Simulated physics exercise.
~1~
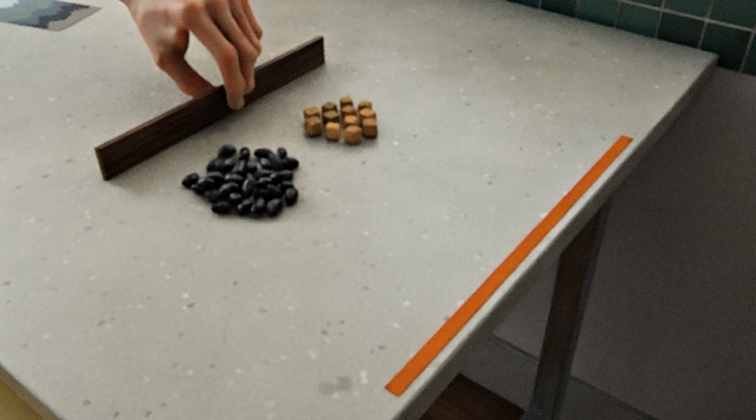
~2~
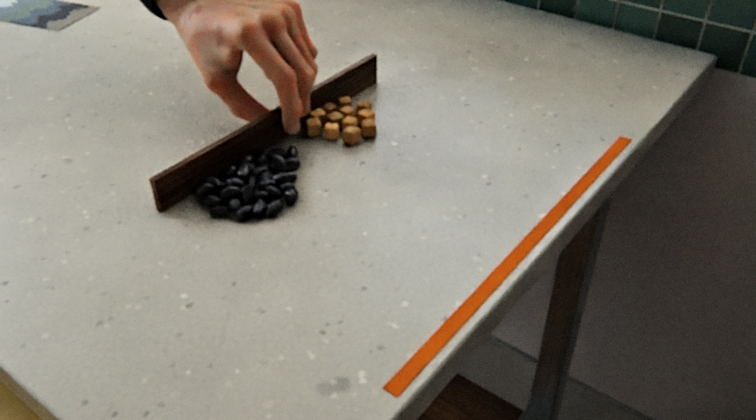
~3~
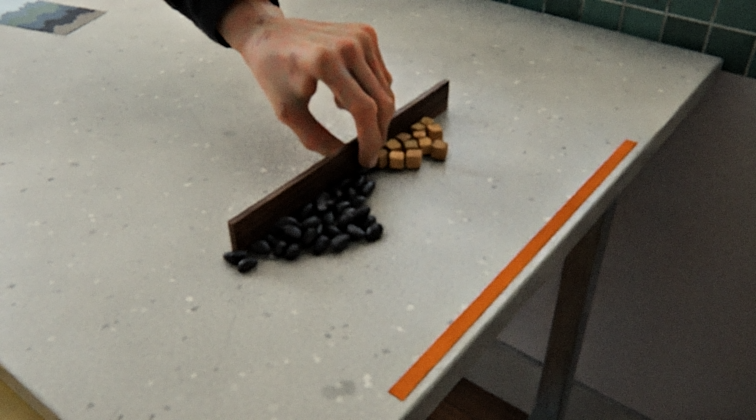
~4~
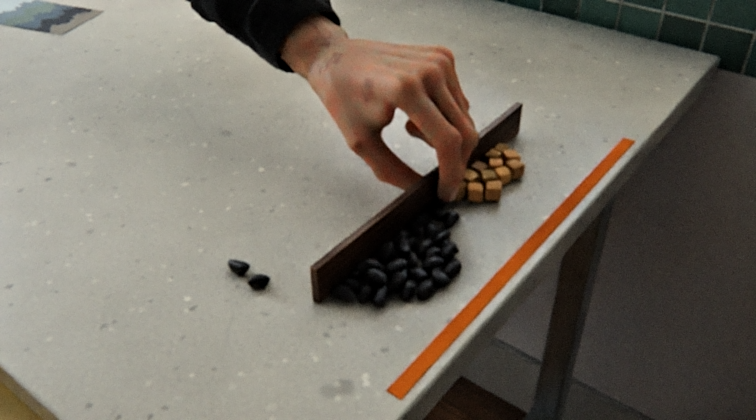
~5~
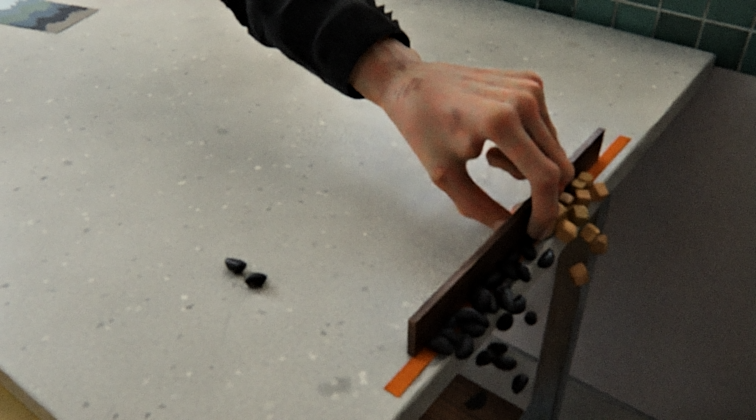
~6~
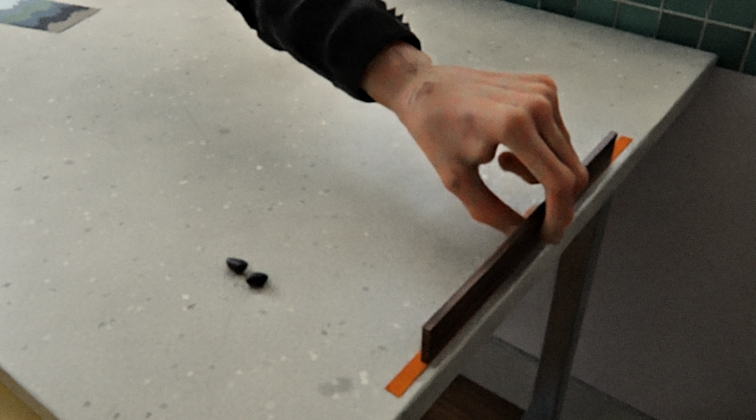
To begin with, a hand holds a dark strip of wood upright on a speckled pale tabletop, behind a nearer heap of shiny black bean-like pieces and a farther cluster of small tan cubes. The hand pushes the strip rightward, sweeping both heaps toward the orange tape along the table's end. On the way, two black pieces slip past the strip and stay behind. As the strip reaches the tape, black pieces and cubes spill over the edge together. Finally, the hand holds the strip still at the tape, with only the two stray black pieces left on the table.
